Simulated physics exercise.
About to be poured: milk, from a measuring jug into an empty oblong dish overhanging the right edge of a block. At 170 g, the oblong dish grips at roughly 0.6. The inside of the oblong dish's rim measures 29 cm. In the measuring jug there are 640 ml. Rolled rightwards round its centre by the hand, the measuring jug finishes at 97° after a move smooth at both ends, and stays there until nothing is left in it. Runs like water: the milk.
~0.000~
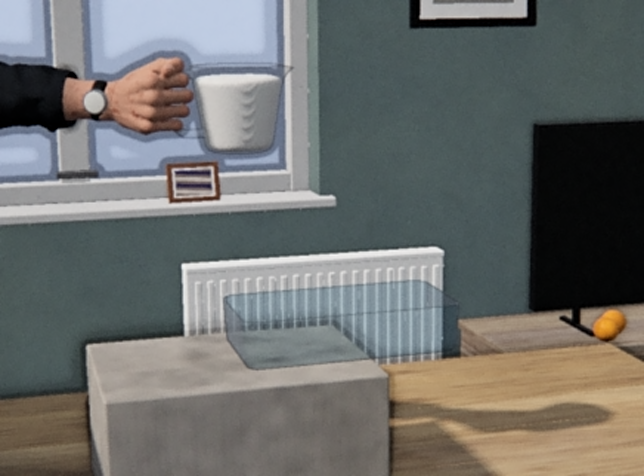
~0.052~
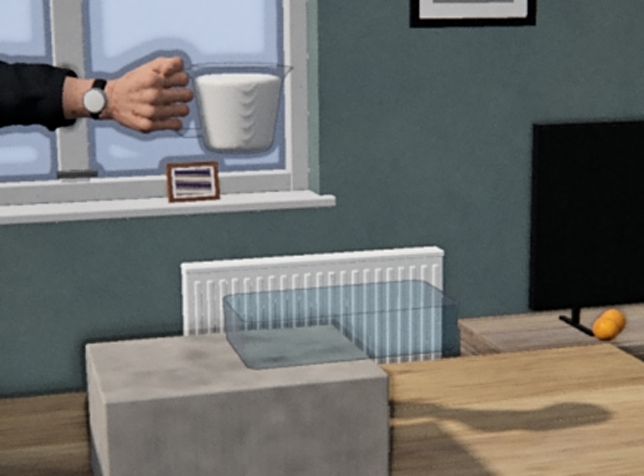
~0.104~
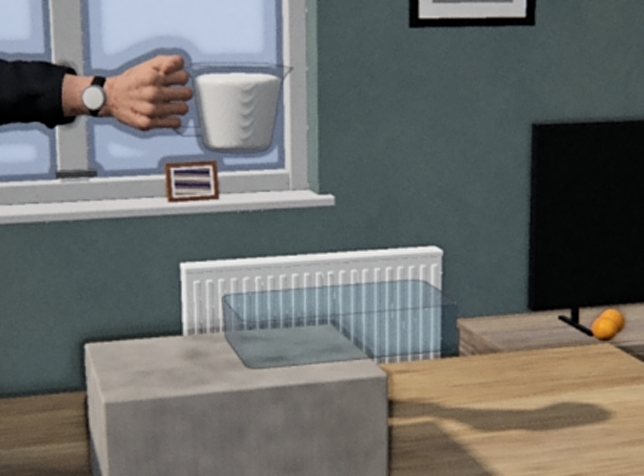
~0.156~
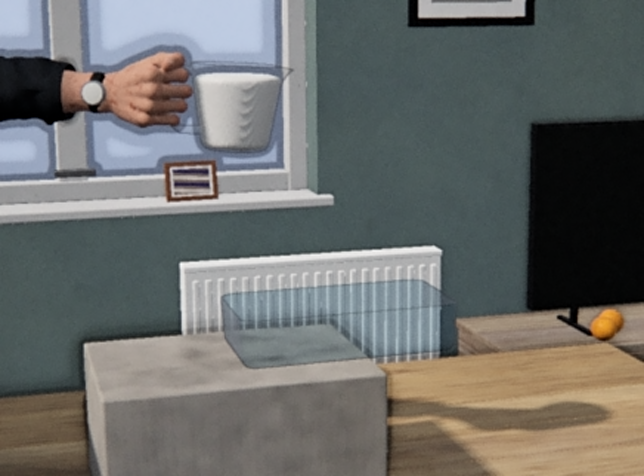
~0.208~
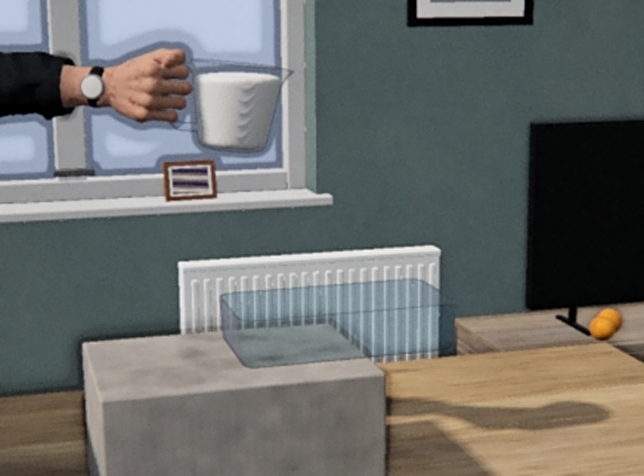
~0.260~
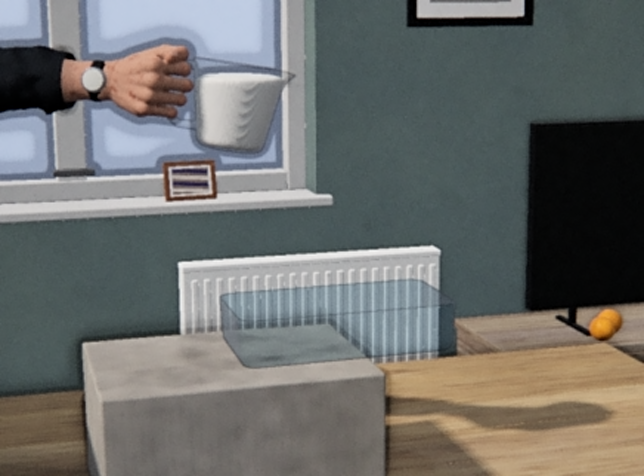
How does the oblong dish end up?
It falls off.
After 0.72 s the tilt is 57° and 75 per cent is still to pour; the oblong dish lies level with 3 per cent in it.
After 1.05 s the tilt is 89° and 22 per cent is still to pour; the oblong dish leans 45° with 38 per cent in it.
After 1.40 s the tilt is 97° and 1 per cent is still to pour; the oblong dish leans 125° with 0 per cent in it.
After 1.78 s the tilt is 97° and 0 per cent is still to pour; the oblong dish leans 180° with 0 per cent in it.
In the end the oblong dish leans 180° with 0 per cent in it.
